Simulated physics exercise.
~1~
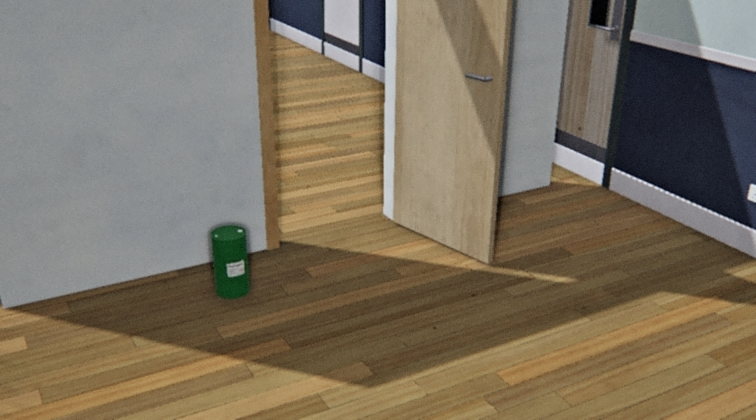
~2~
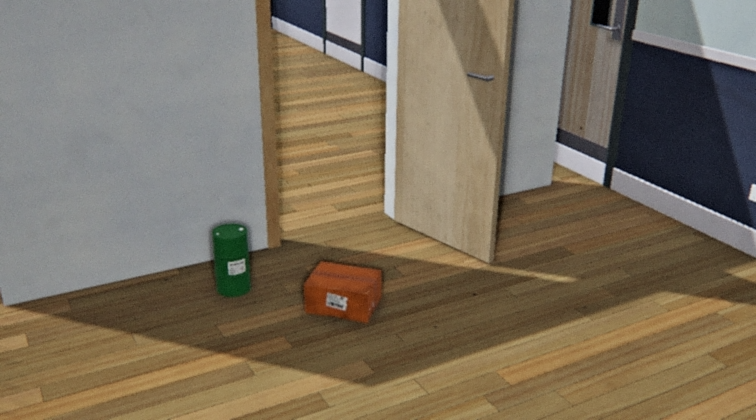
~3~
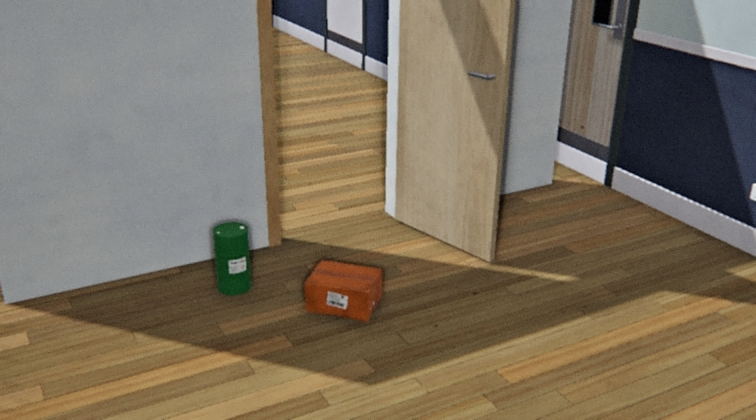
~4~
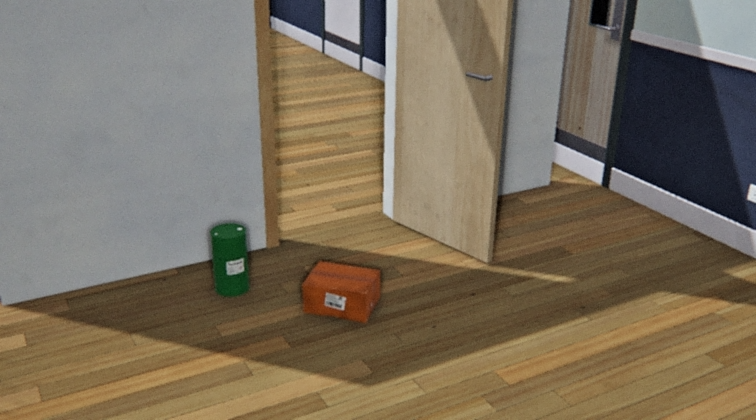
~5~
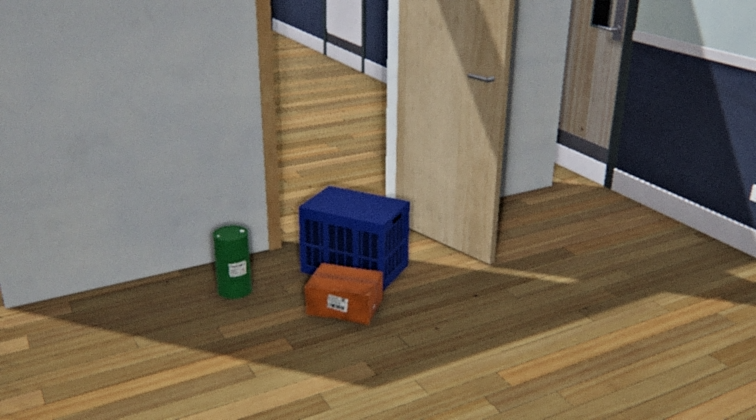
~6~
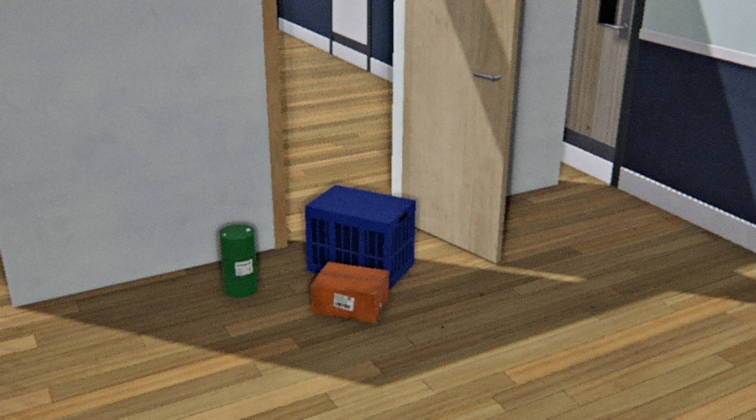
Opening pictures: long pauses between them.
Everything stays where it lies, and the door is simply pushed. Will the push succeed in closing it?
The door is going to stay partly open.
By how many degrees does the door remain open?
Roughly 70 degrees open.
Then, 0.60 s later than the last frame, door 91° open.
Then, 1.00 s later than the last frame, door 77° open.
When it is over, door 68° open; all 3 as before. End places, in pixels of the last picture, blue chest near (360, 236).
